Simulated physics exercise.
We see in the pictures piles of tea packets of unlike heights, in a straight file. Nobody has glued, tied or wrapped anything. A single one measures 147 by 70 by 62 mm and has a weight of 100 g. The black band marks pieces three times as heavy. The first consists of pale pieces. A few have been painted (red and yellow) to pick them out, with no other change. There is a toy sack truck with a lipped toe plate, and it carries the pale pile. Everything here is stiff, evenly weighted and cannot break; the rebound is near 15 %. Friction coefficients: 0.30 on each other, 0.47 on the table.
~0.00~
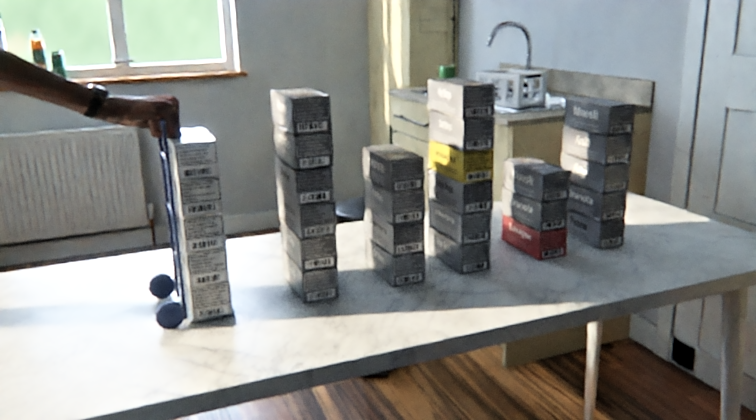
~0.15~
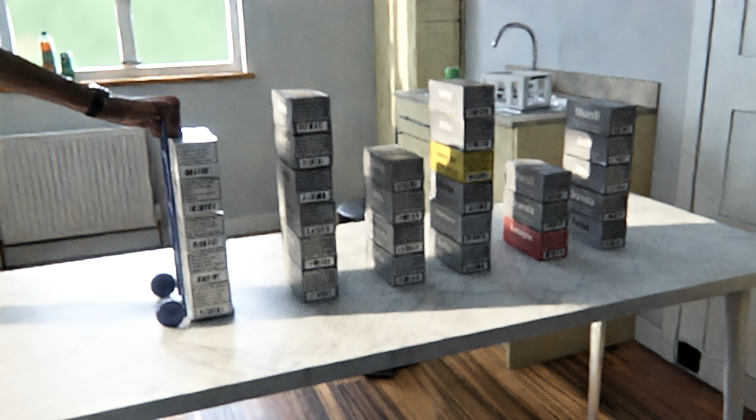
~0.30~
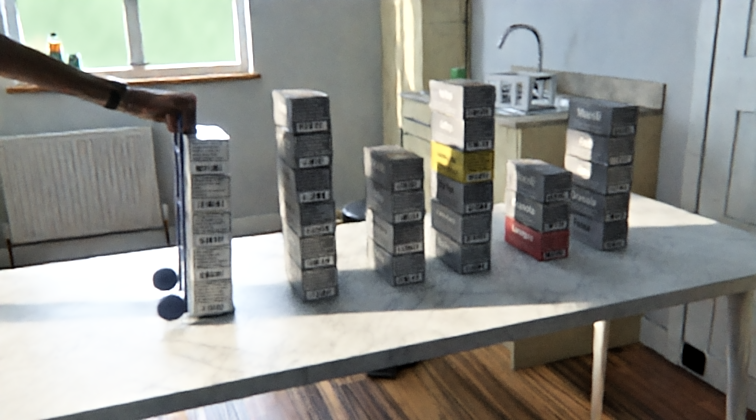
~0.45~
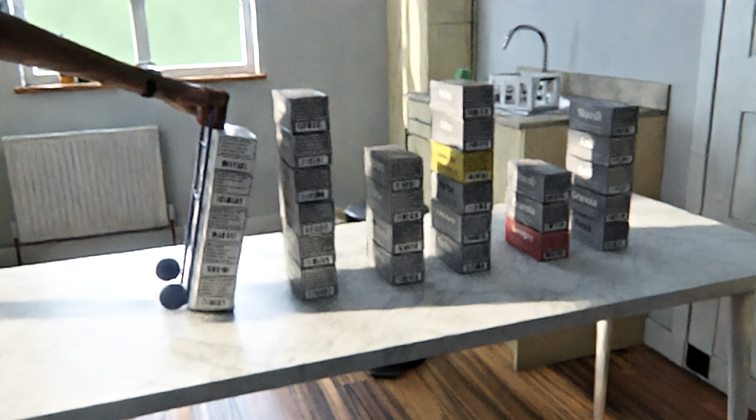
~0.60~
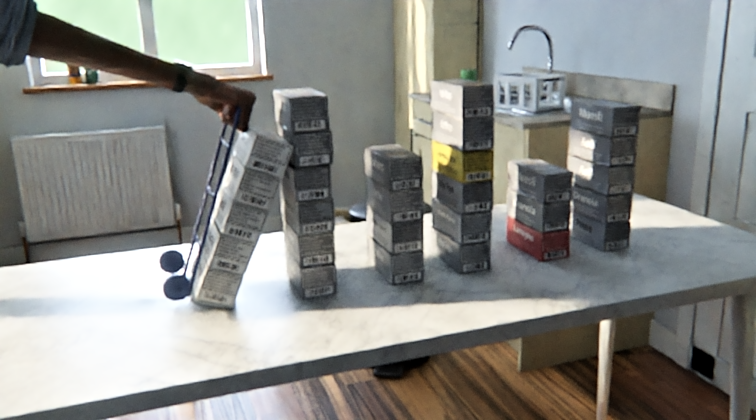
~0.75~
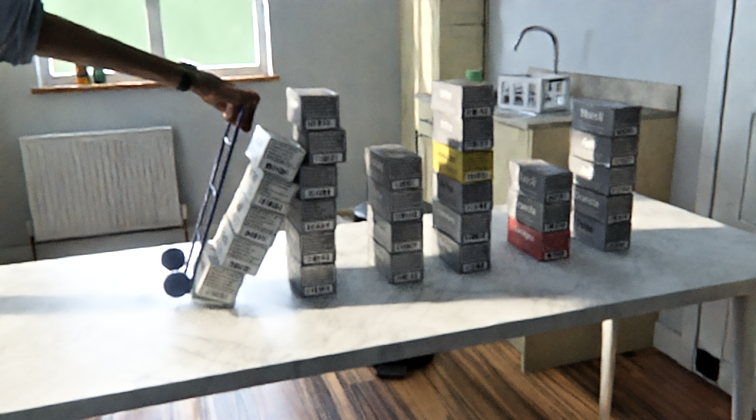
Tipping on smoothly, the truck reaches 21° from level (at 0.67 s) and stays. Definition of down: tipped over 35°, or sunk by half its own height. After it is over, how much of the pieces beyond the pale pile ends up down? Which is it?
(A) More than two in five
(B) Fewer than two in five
A.
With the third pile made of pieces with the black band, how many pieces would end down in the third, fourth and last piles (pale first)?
Third: 4; fourth: 6; last: 4.
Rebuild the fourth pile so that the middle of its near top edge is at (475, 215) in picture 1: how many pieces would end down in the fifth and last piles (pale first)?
Counts down - fifth: 0; last: 0.
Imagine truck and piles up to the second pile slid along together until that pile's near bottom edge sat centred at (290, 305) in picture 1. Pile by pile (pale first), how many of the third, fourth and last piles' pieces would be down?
That would give third 3, fourth 6 and last 5.
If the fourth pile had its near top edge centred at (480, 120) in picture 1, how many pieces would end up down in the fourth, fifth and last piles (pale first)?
Fourth 5, fifth 2, last 4.
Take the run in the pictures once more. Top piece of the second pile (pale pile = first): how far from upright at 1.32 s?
Lean: Near 20 degrees.
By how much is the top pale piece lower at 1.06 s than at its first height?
Roughly 6 cm.
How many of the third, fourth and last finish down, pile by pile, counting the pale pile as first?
Third 4, fourth 6, last 4.
Around 1.06 s, 5 of the pale pile down; none of the 24 other packets down, 7 disturbed.
Around 1.32 s, 5 of the pale pile down; 6 of the 24 other packets down; yellow packet tipped 5°.
Around 1.64 s, 5 of the pale pile down; 16 of the 24 other packets down; yellow packet tipped 43°, 8 cm lower; red packet tipped 26°.
Around 2.24 s, 5 of the pale pile down; 23 of the 24 other packets down; red packet tipped 43°; yellow packet tipped 43°, 9 cm lower.
Finally (2.6 s), 5 of the pale pile down; 23 of the 24 other packets down; red packet tipped 43°; yellow packet tipped 43°, 9 cm lower. That is 96 per cent. Seen by the last camera, middles, red packet near (552, 227), yellow packet near (558, 193).
